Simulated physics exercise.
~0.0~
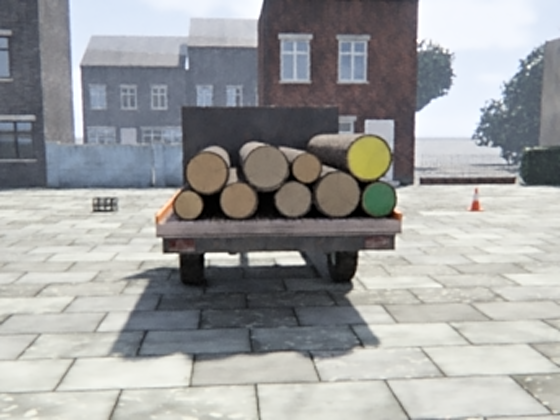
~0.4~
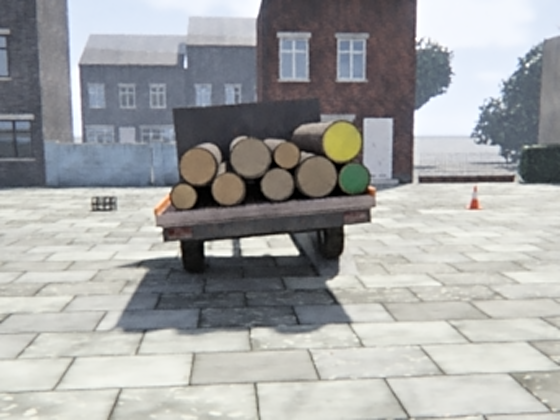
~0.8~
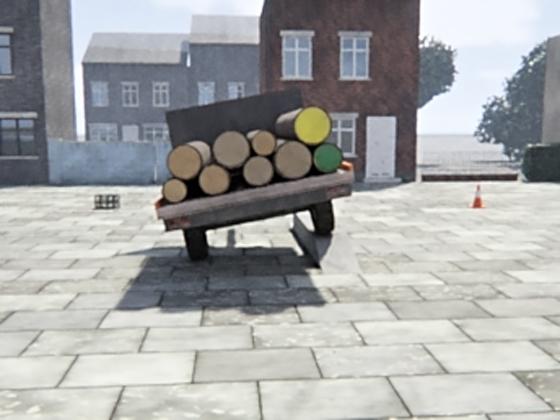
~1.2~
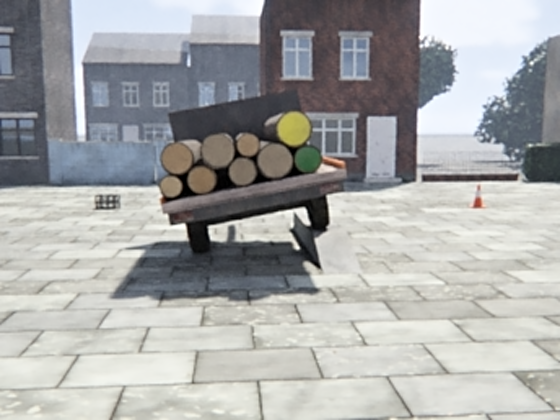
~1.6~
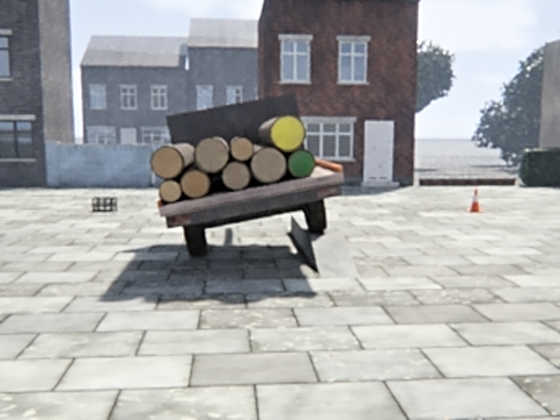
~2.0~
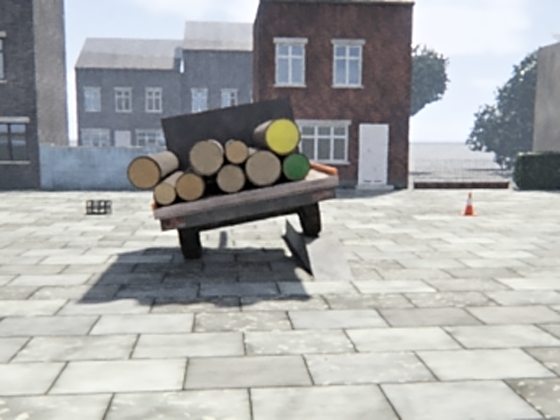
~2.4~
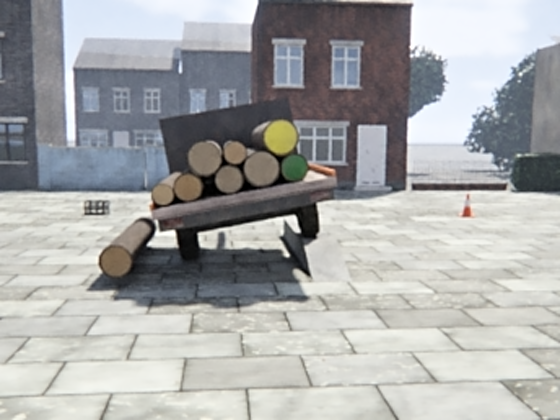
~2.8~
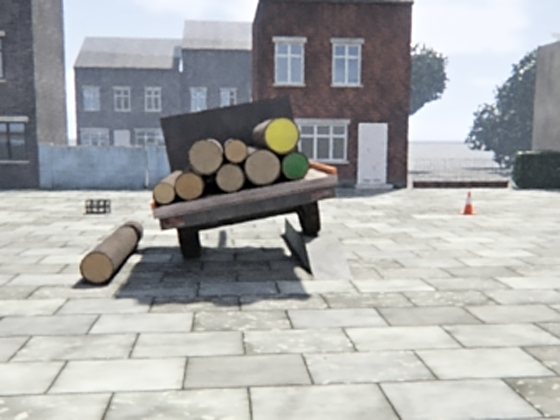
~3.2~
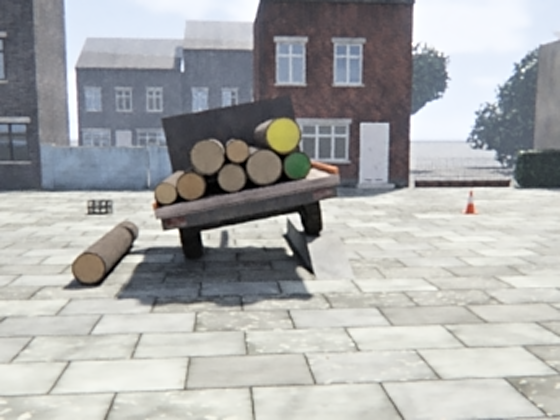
A flatbed farm trailer stacked with logs, one with a yellow end and one with a green end, creeps forward across a paved square in front of brick and grey houses. Its right wheel climbs a ramp, and the deck tilts down to the left. The load shifts toward the lower side as the trailer halts on top. A plain log at the left edge then slides over the side, drops to the paving and rolls a little way left. It comes to rest there, while yellow stays up on the pile and green remains on the sloping deck.
